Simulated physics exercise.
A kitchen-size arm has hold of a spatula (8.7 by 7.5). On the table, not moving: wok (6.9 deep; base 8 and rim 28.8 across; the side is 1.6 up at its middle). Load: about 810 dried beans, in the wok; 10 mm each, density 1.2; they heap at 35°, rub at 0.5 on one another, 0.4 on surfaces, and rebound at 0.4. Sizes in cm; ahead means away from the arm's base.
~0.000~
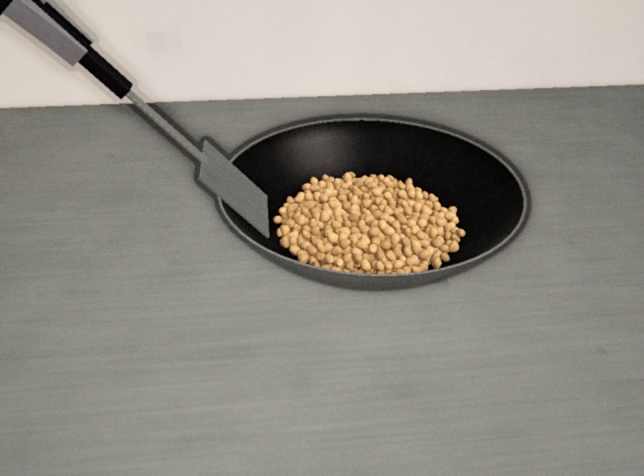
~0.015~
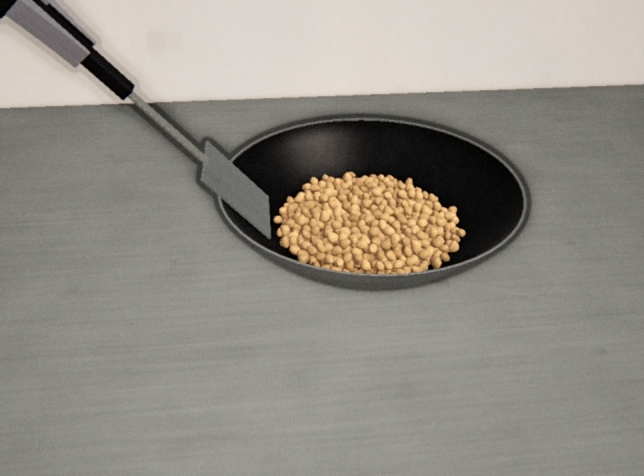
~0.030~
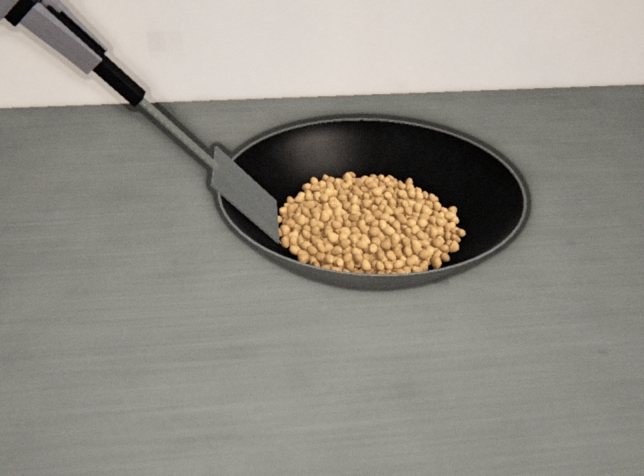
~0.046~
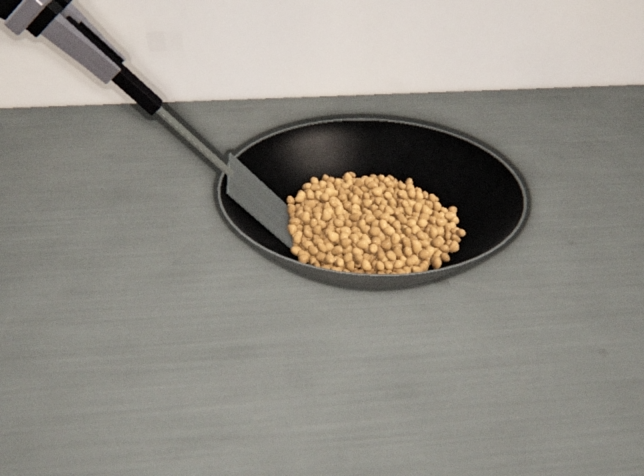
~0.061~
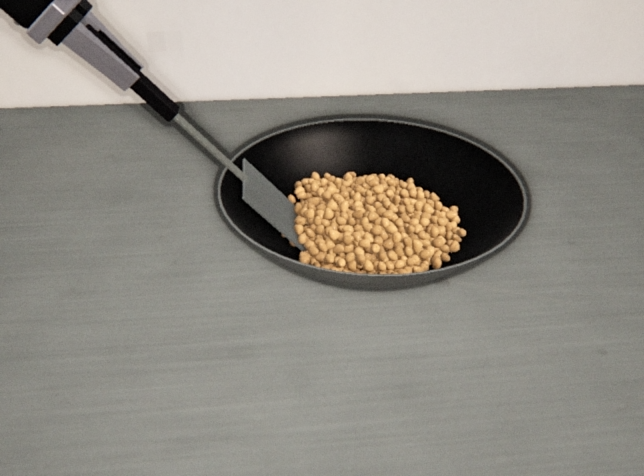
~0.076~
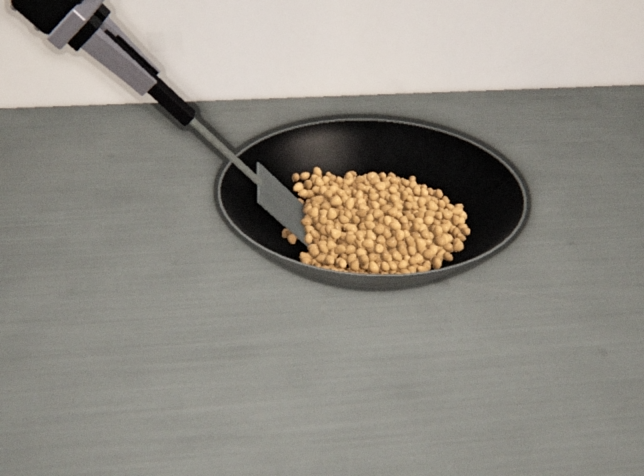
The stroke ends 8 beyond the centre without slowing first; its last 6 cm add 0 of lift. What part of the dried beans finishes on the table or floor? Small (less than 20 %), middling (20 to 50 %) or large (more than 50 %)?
A small share, less than 20 %, ends on the table or floor.
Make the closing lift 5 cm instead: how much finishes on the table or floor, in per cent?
Some 20 per cent.
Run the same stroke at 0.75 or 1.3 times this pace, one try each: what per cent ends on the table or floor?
Some 5 and 25 per cent.
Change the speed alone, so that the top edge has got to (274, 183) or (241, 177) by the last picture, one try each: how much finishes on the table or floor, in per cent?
About 25 and 10 per cent.
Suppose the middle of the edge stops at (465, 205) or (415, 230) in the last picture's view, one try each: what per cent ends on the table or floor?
Some 30 and 0 per cent.
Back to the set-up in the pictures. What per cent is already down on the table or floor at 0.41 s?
About 10 per cent.
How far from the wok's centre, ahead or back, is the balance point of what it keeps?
About 5.0 cm ahead.
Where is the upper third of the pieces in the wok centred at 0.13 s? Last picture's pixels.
At about (405, 207).
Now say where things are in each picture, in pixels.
The first frame shows spatula top edge at (202, 158), sloping 50°; upper third of the load around (365, 213), from x 280 to 460, top at y 175; 811 in the wok.
The second frame shows spatula top edge at (204, 159), sloping 50°; upper third of the load around (365, 213), from x 280 to 460, top at y 175.
The third frame shows spatula top edge at (214, 165), sloping 50°; upper third of the load around (365, 213), from x 280 to 460, top at y 175.
The fourth frame shows spatula top edge at (228, 172), sloping 50°; upper third of the load around (365, 213), from x 280 to 460, top at y 175.
The fifth frame shows spatula top edge at (243, 177), sloping 50°; upper third of the load around (366, 211), from x 280 to 460, top at y 175.
The sixth frame shows spatula top edge at (258, 181), sloping 50°; upper third of the load around (372, 209), from x 285 to 465, top at y 175; 811 in the wok.
After 0.13 s, sloping 50°, highest piece 6 above the table; 811 in the wok.
After 0.18 s, sloping 50°, highest piece 7 above the table; 811 in the wok.
After 0.41 s, sloping 50°, highest piece 8 above the table; 707 in the wok, 85 on the table or floor, 19 on the blade or in flight.
After 1.46 s, sloping 50°, highest piece 8 above the table; 705 in the wok, 106 on the table or floor.
At rest, 705 in the wok, 106 on the table or floor. That is 13 % on the table or floor.
